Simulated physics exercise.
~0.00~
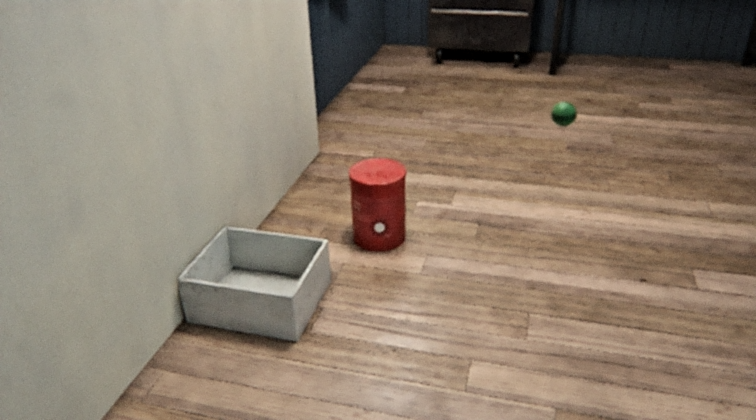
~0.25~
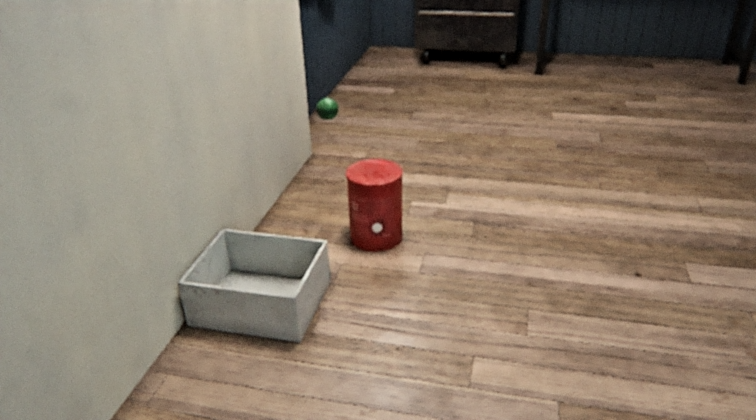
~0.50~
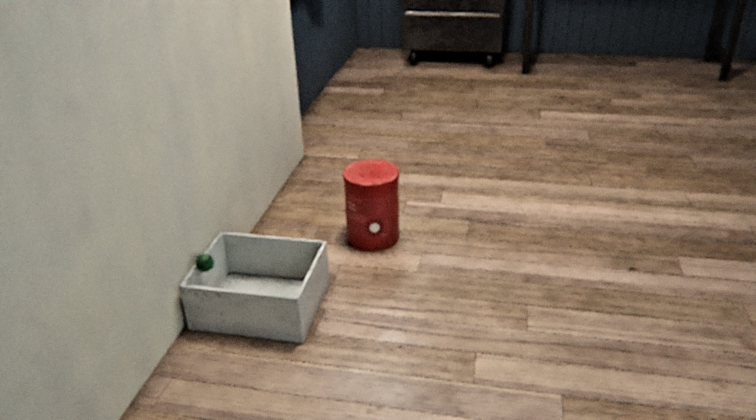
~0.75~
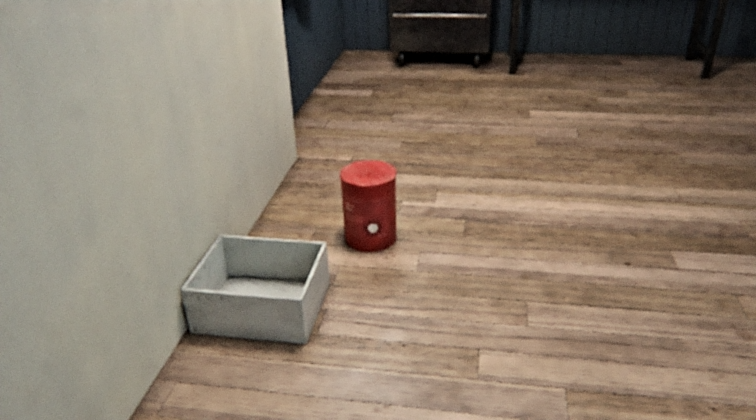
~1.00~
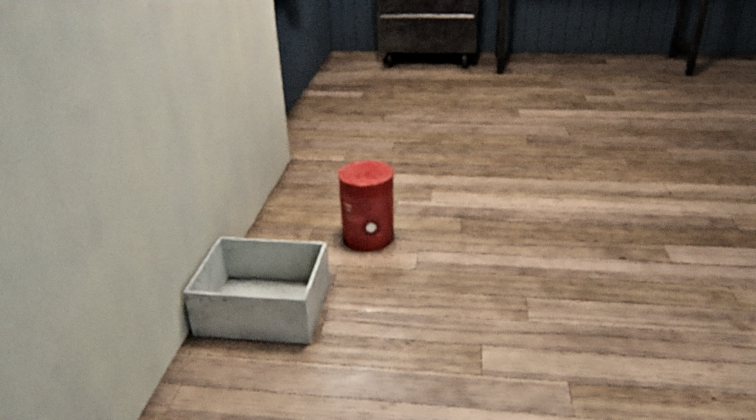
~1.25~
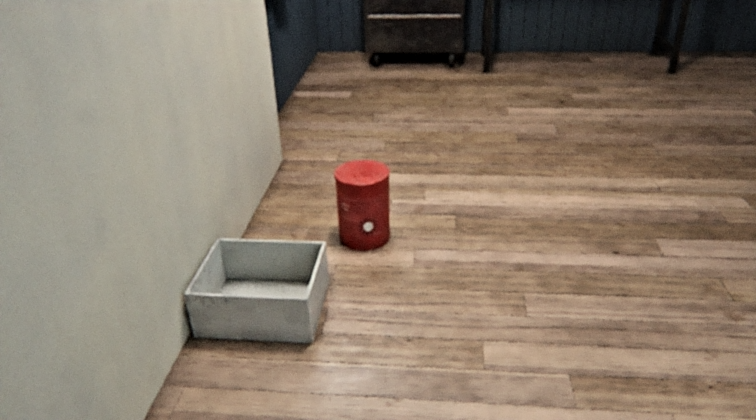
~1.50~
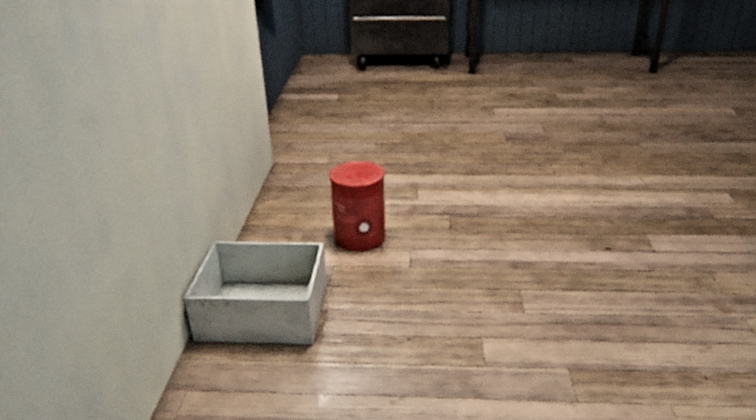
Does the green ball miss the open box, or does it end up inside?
The green ball ends up inside the open box, hidden from view by its sides.
In this clip, a green ball flies leftward past a red container standing on a wooden floor and drops into an open gray box beside a pale wall. The ball ends inside, out of sight behind the box's sides, while the red container stays standing in place.
